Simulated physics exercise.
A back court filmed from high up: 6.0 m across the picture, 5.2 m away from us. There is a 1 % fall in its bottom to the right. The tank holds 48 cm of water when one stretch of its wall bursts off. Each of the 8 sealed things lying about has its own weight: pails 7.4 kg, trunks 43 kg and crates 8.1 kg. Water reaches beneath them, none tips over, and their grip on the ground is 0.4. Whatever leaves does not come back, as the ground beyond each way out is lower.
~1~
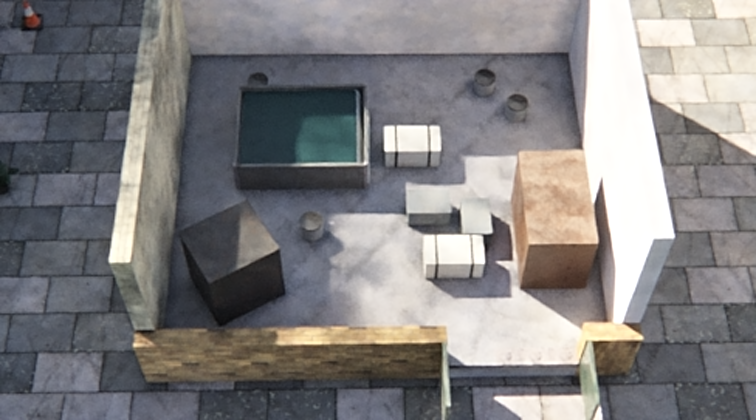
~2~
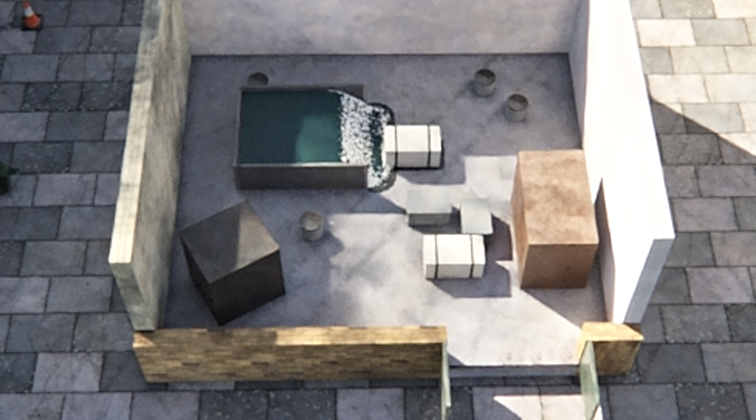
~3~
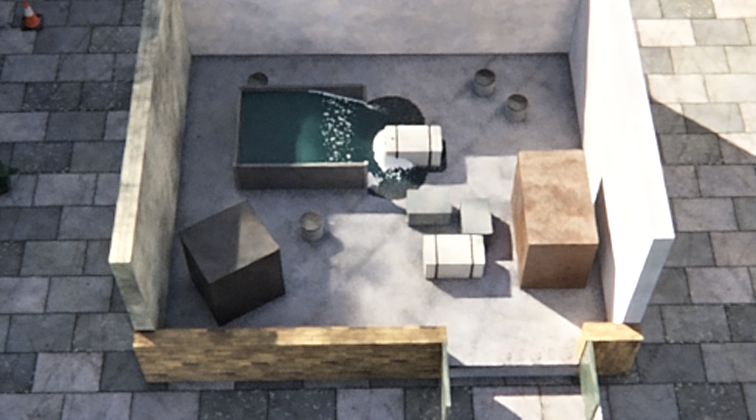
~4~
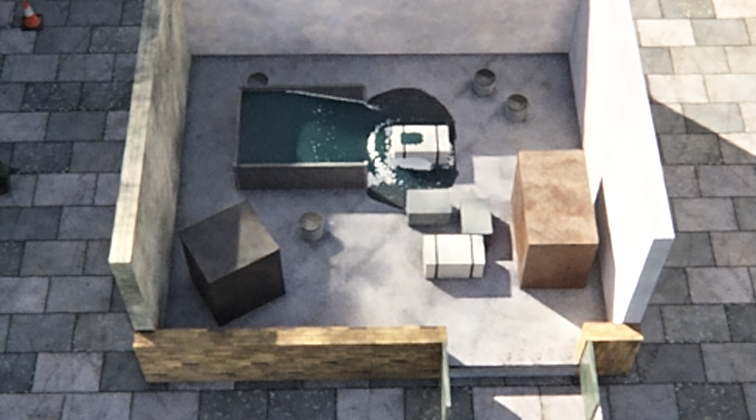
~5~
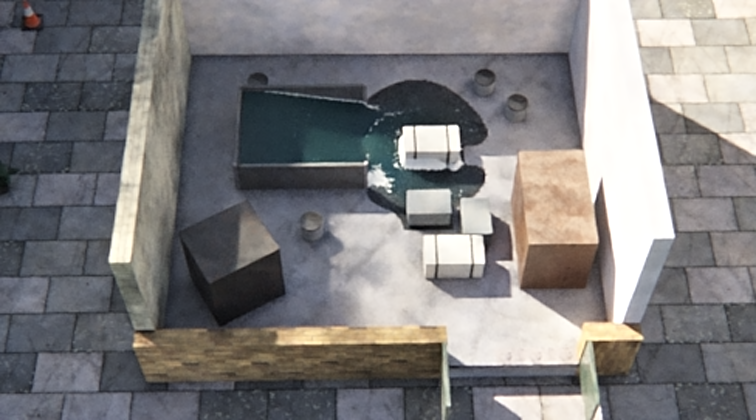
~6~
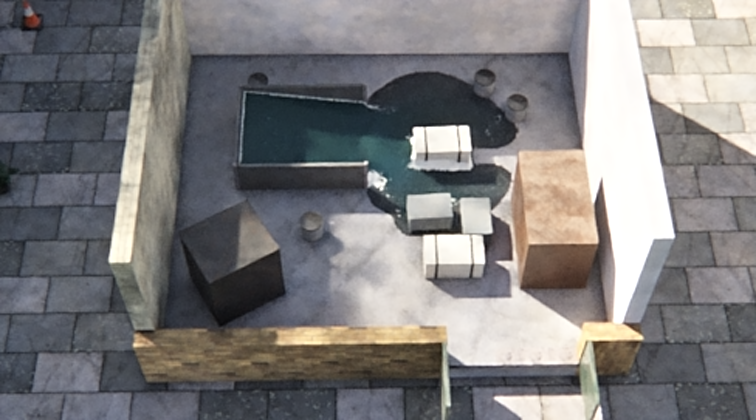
Water bursts from the tank's right side, spreads around white boxes and pushes one right.
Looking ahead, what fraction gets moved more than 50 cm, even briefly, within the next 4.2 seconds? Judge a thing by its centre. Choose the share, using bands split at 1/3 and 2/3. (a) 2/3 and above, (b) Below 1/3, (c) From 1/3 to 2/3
c.
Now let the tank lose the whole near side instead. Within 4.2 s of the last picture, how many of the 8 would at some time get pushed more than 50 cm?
Then the count would be 1.
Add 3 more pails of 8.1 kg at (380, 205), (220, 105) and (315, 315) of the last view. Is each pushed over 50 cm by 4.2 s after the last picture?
Reading them off in order: Not beyond, not beyond, not beyond.
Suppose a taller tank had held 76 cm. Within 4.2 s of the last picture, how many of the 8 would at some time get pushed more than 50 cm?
Then 4.
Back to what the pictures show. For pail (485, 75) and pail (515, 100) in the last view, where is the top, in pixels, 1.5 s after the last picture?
(552, 53) and (566, 88), roughly.
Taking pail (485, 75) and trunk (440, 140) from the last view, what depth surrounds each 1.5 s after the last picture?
Roughly 15 and 7 cm.
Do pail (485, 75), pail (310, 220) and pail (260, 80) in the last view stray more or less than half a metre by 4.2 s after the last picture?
Listed in sequence: Higher; lower; lower for the last.
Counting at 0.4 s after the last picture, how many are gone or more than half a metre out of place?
The number by then is 1.
Then, 0.4 s after the last picture 1 of 8 are over 50 cm from their spots; 0 afloat.
Then, 1.5 s after the last picture 3 of 8 are over 50 cm from their spots; 3 afloat.
Then, 2.8 s after the last picture 2 of 8 are over 50 cm from their spots; 4 afloat.
Then, 4.2 s after the last picture 3 of 8 are over 50 cm from their spots, and 4 have been at some point; 3 afloat.
